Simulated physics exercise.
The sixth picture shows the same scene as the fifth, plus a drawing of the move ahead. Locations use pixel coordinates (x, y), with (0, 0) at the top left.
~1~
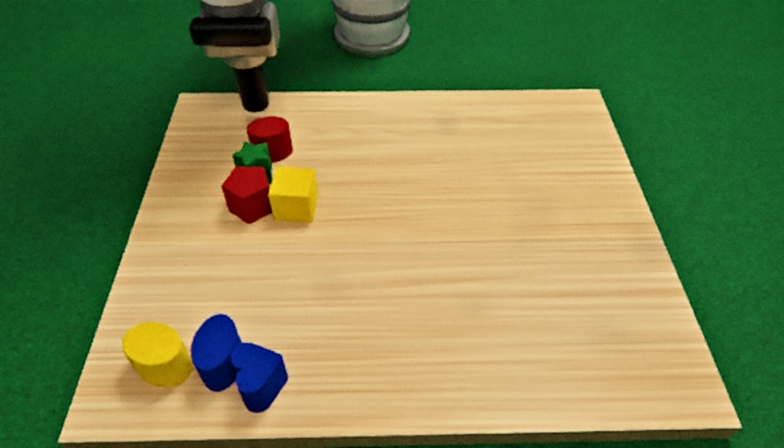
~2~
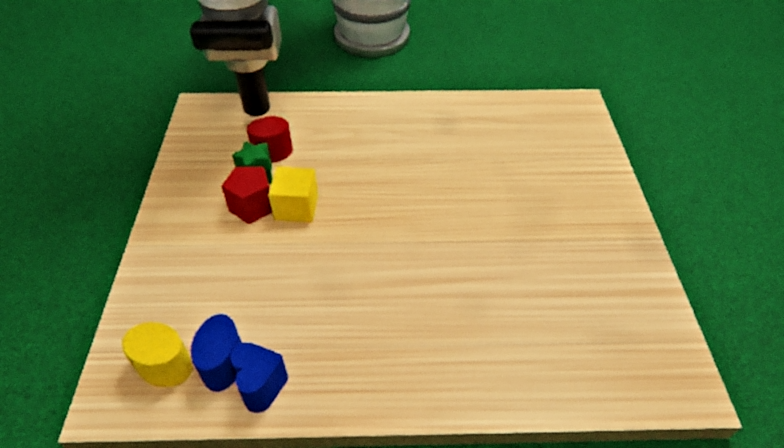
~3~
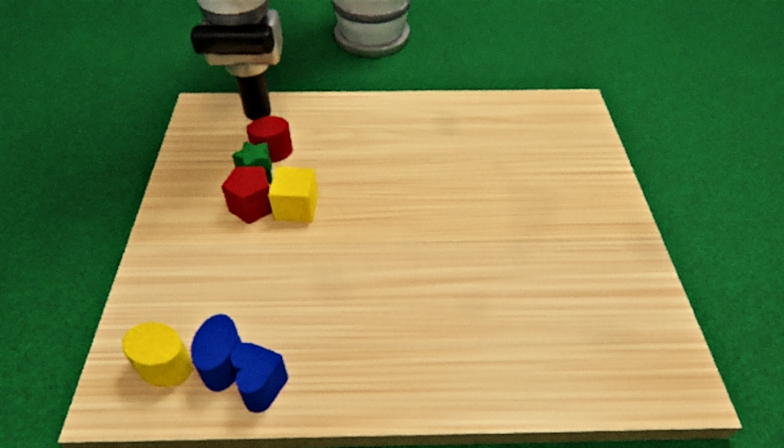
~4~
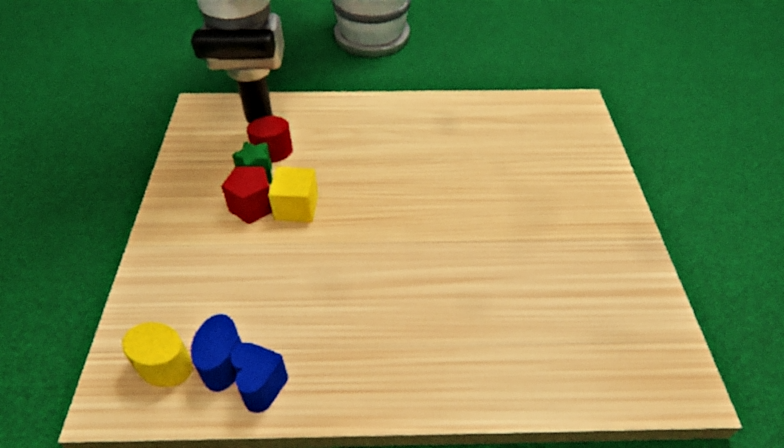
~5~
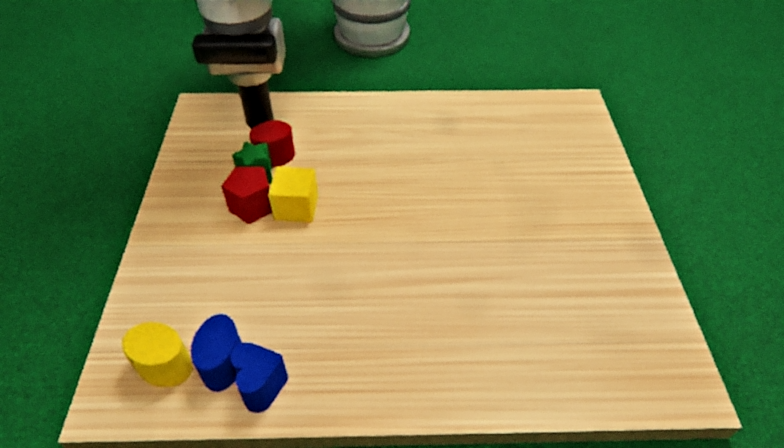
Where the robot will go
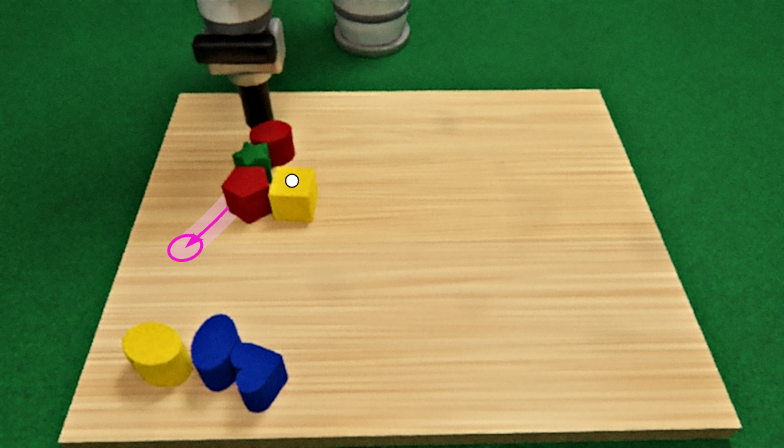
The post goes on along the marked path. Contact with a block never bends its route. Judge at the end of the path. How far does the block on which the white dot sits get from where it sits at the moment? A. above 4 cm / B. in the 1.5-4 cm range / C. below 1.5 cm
The answer is C.
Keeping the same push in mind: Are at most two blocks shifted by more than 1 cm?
I'd say no.
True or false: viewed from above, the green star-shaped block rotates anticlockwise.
Verdict: True.
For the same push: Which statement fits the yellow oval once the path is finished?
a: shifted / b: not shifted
Option b.
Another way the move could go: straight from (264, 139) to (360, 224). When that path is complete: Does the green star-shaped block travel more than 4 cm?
I'd say no.
Drawn move, from (264, 139) over (240, 192) to (185, 248); the dot is on the yellow four-sided block.
The first path, step by step. One third of the way, post (247, 158); red five-sided block (244, 191); green star-shaped block (257, 165), turned 30° clockwise; red oval (284, 139), turned 25° anticlockwise.
Two thirds of the way, post (219, 195); red five-sided block (246, 217); green star-shaped block (248, 186), turned 20° anticlockwise; red oval (284, 139), turned 25° anticlockwise.
At the end, post (178, 231); yellow oval still; red five-sided block (246, 217); green star-shaped block (248, 186), turned 20° anticlockwise; red oval (284, 139), turned 25° anticlockwise; yellow four-sided block still.
